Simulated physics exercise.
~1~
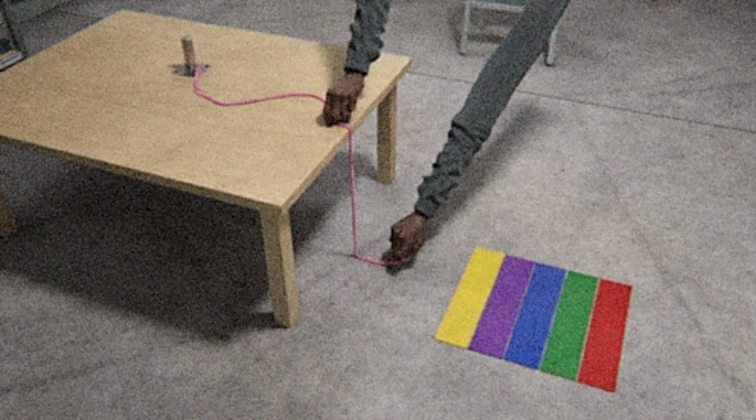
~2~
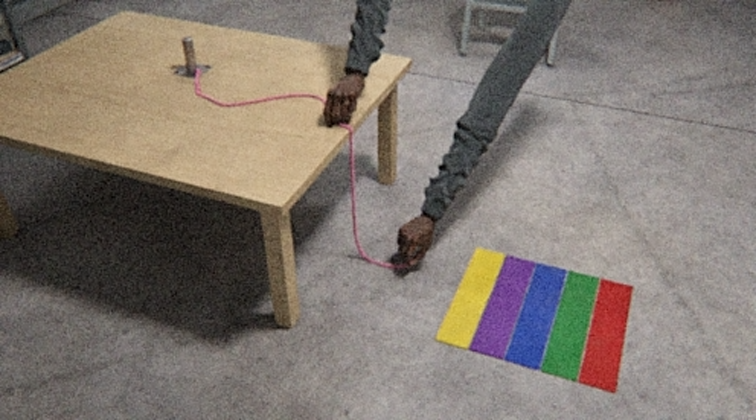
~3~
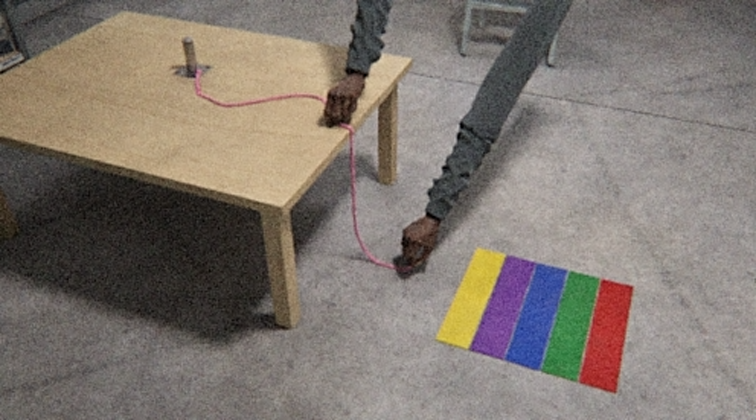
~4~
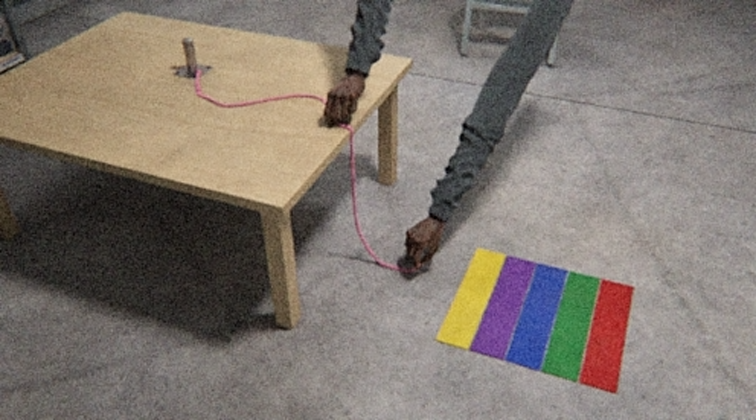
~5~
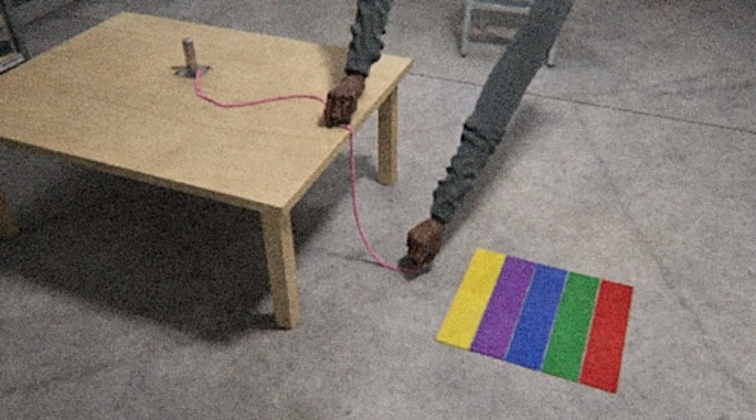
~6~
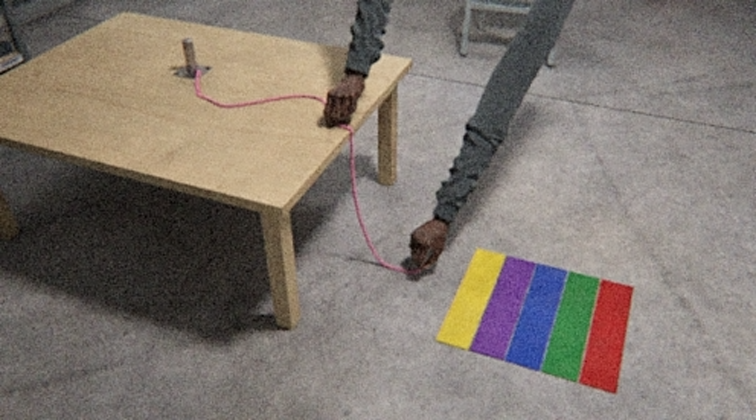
The clip opens on a pink cord running from a small peg across a wooden table, pinched at the edge by one hand while another holds its hanging end near the floor. That lower hand shifts slightly right, drawing the cord toward a mat of coloured stripes, while the upper hand stays still.
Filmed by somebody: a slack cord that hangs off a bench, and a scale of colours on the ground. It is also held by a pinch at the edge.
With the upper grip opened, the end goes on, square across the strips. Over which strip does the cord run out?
Over the green strip.
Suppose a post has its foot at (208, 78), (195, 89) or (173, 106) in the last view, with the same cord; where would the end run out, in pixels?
It works out at around (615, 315), (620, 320) and (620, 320) for the three tries.
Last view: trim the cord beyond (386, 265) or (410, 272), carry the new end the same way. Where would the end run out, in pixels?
Try by try, around (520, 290) and (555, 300).
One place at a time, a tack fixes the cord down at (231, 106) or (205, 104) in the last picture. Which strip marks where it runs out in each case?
Blue; blue.
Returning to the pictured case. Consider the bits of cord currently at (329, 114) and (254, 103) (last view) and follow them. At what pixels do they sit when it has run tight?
End: (376, 143) and then (291, 103).
Early on, end near (526, 293); over blue.
Midway, end near (561, 303); over green.
At the end of the slack, end near (582, 308); over green. It gets as far as the green strip.
